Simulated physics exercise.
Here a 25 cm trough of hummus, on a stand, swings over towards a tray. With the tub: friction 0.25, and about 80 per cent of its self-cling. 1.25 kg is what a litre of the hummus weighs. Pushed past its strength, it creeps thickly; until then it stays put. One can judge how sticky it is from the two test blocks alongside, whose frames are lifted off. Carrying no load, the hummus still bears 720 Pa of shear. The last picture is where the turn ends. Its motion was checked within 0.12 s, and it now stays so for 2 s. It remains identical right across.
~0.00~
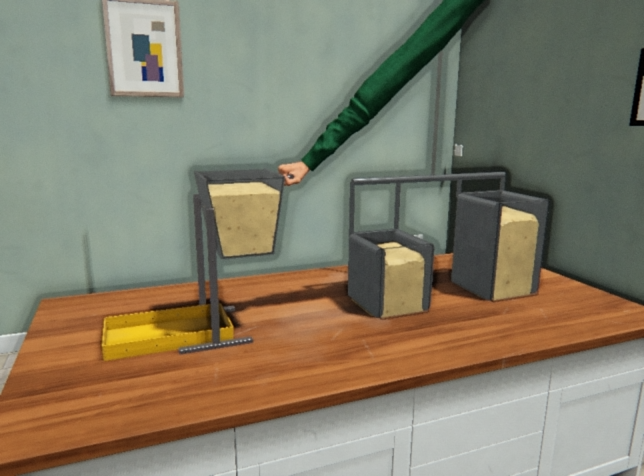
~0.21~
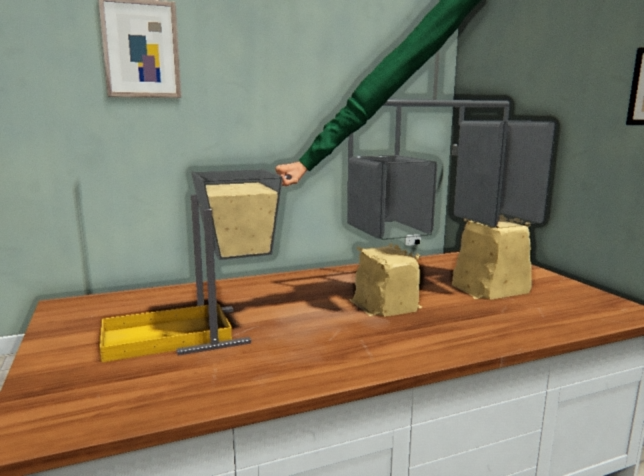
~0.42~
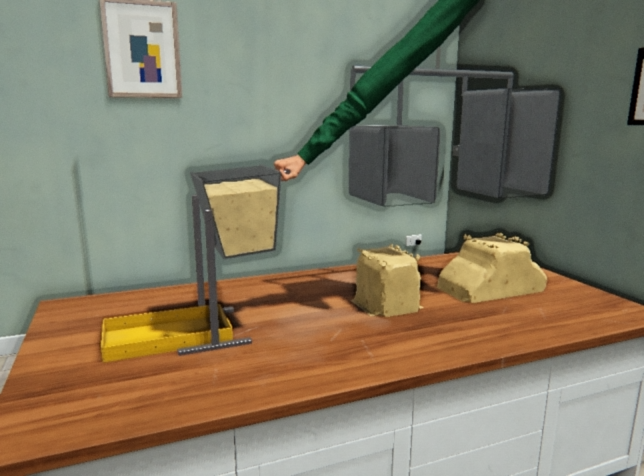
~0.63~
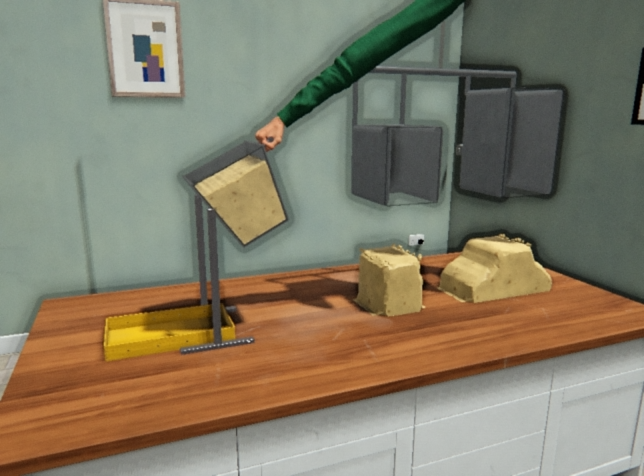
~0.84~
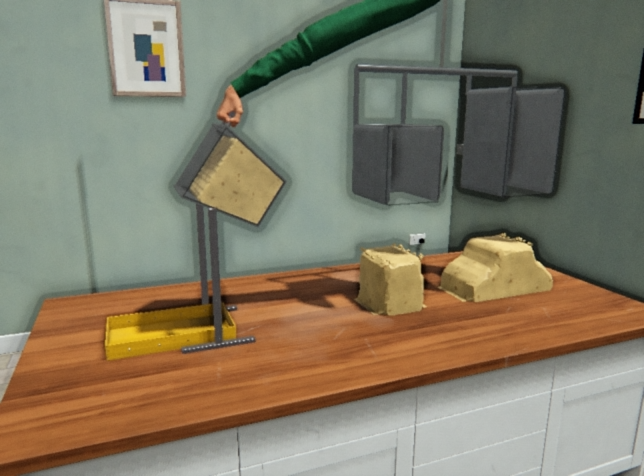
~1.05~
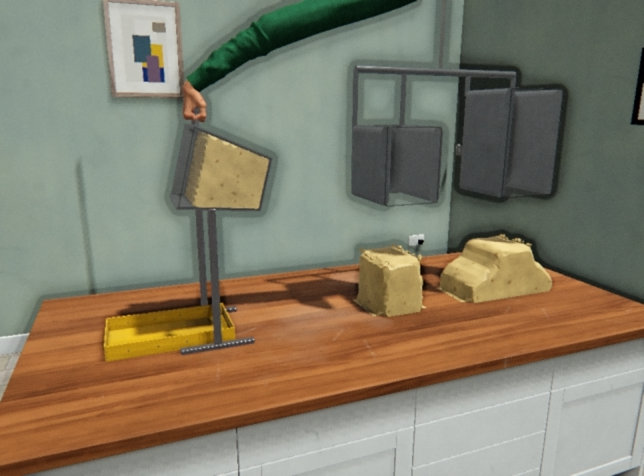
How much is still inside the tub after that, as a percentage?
Close to 100 % is still inside the tub.
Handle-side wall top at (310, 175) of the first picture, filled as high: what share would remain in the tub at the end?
Remaining in tub at end: Approx. 95 %.
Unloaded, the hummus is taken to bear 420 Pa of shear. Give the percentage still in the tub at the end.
It would come to about 100 %.
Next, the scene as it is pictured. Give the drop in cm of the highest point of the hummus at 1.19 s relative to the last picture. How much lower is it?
Around 0 cm below its level in the last picture.
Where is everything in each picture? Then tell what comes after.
The first frame shows handle-side rim at (282, 177), tilt 0 degrees; top of the hummus at (214, 195); blocks stand 22 cm, 35 cm (left to right).
The second frame shows handle-side rim at (280, 177), tilt 0 degrees; top of the hummus at (212, 195); blocks stand 22 cm, 31 cm (left to right).
The third frame shows handle-side rim at (279, 173), tilt 4 degrees; top of the hummus at (272, 188); blocks stand 21 cm, 22 cm (left to right).
The fourth frame shows handle-side rim at (261, 146), tilt 27 degrees; top of the hummus at (262, 163); blocks stand 21 cm, 21 cm (left to right).
The fifth frame shows handle-side rim at (225, 128), tilt 56 degrees; top of the hummus at (239, 142); blocks stand 21 cm, 21 cm (left to right).
The sixth frame shows handle-side rim at (193, 128), tilt 76 degrees; top of the hummus at (208, 138); blocks stand 21 cm, 21 cm (left to right).
After 1.19 s, the tub is at 76 degrees and holds 100 %.
After 1.36 s, the tub is at 76 degrees and holds 100 %.
After 1.53 s, the tub is at 76 degrees and holds 100 %.
After 1.70 s, the tub is at 76 degrees and holds 100 %.
After 3.05 s, at the end, the tub is at 76 degrees and holds 100 %.
